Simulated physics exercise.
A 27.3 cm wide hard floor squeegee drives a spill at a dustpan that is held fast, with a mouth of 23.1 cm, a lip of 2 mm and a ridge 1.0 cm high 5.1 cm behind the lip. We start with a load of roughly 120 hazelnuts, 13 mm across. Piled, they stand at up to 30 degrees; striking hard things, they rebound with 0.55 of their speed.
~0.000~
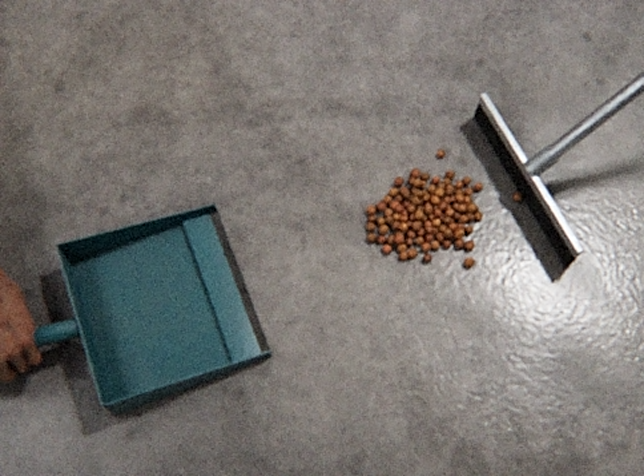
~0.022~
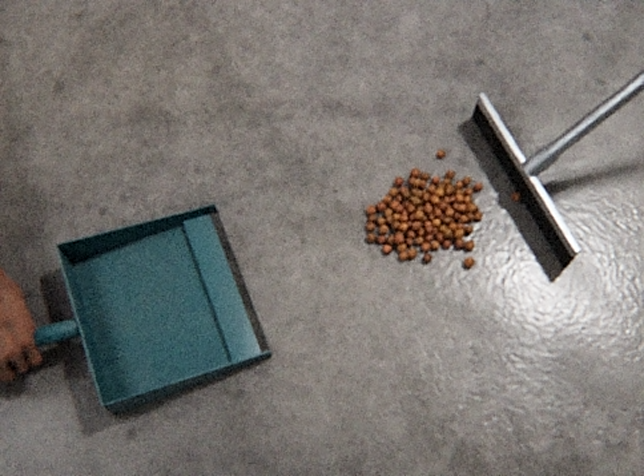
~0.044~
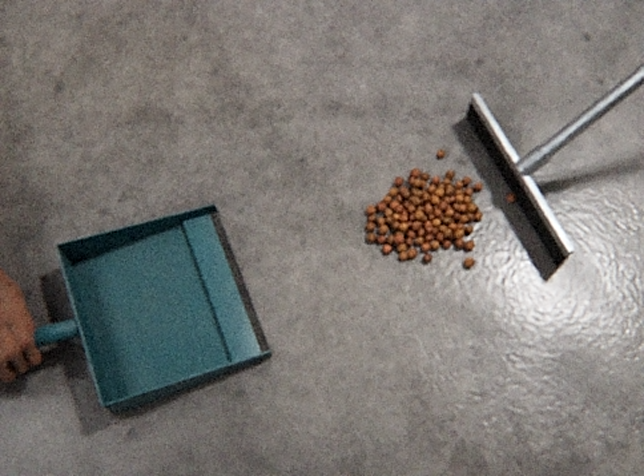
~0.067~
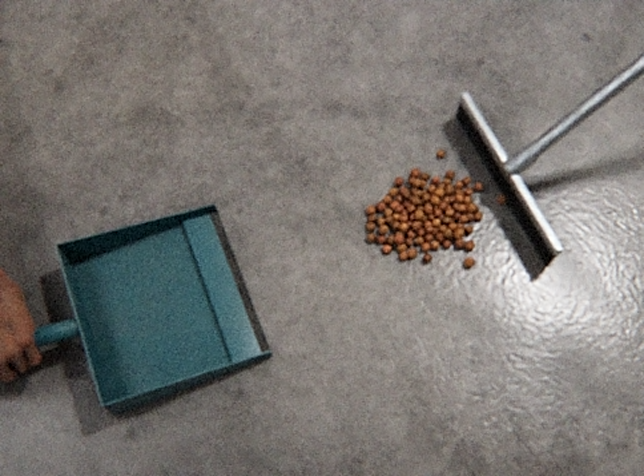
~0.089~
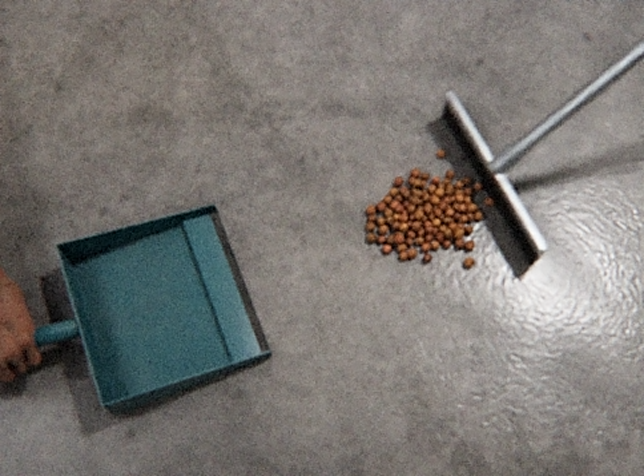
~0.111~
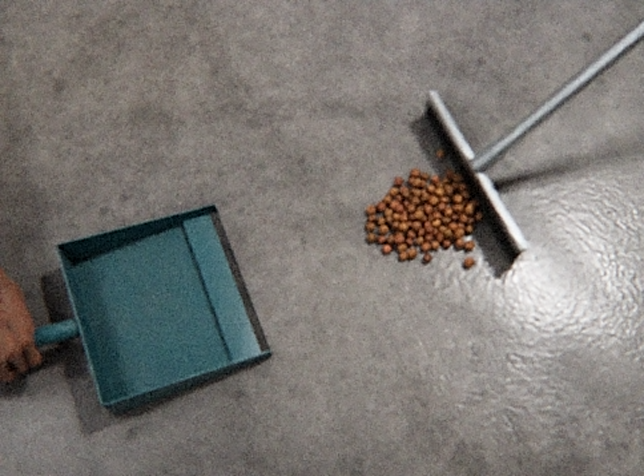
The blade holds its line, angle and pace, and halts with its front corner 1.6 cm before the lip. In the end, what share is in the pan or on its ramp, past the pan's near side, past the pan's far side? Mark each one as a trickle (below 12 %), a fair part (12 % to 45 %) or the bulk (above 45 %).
Pan: A fair part; near side: A fair part; far side: A fair part.
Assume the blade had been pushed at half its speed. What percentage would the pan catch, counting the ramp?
Roughly 15 in a hundred.
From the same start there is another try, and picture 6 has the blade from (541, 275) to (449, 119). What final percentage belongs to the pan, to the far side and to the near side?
Pan: 40, far side: 15, near side: 20.
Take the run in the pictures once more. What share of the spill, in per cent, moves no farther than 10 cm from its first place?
About 0 %.
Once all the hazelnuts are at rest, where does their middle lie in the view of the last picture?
About (204, 268).
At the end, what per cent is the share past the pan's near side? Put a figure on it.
Roughly 15 in a hundred come to rest there.
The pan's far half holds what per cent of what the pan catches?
About 70 percent of it.
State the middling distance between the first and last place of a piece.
I'd say near 36 cm.
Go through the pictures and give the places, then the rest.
Blade from (577, 252) to (483, 100), moved 0.0 cm, 0 of the pieces shifted so far; middle of the pieces at (428, 210); pan at (155, 313), in the first picture.
Blade from (575, 252) to (481, 100), moved 0.3 cm, 0 of the pieces shifted so far; middle of the pieces at (428, 210), in the second picture.
Blade from (568, 252) to (475, 100), moved 1.2 cm, 1 of the pieces shifted so far; middle of the pieces at (428, 210), in the third picture.
Blade from (557, 251) to (464, 99), moved 2.8 cm, 1 of the pieces shifted so far; middle of the pieces at (428, 210), in the fourth picture.
Blade from (541, 250) to (449, 98), moved 4.9 cm, 1 of the pieces shifted so far; middle of the pieces at (428, 210), in the fifth picture.
Blade from (521, 249) to (431, 97), moved 7.6 cm, 20 of the pieces shifted so far; middle of the pieces at (428, 210); pan at (155, 313). Its pace works out near 1.24 m/s, heading 25 degrees away from the viewer's side, in the sixth picture.
Then, at 0.27 s, middle of the blade 18 cm from the lip; 0 % over the lip, far side 10 %, near side 5 %.
After 0.37 s, middle of the blade 7 cm from the lip; 0 % over the lip, far side 20 %, near side 15 %.
After 0.61 s, middle of the blade 2 cm from the lip; 40 % over the lip, far side 25 %, near side 15 %.
At rest (2.0 s), pan 30 %, near side 15 %, far side 25 %, in front of the lip or behind the blade 30 %.
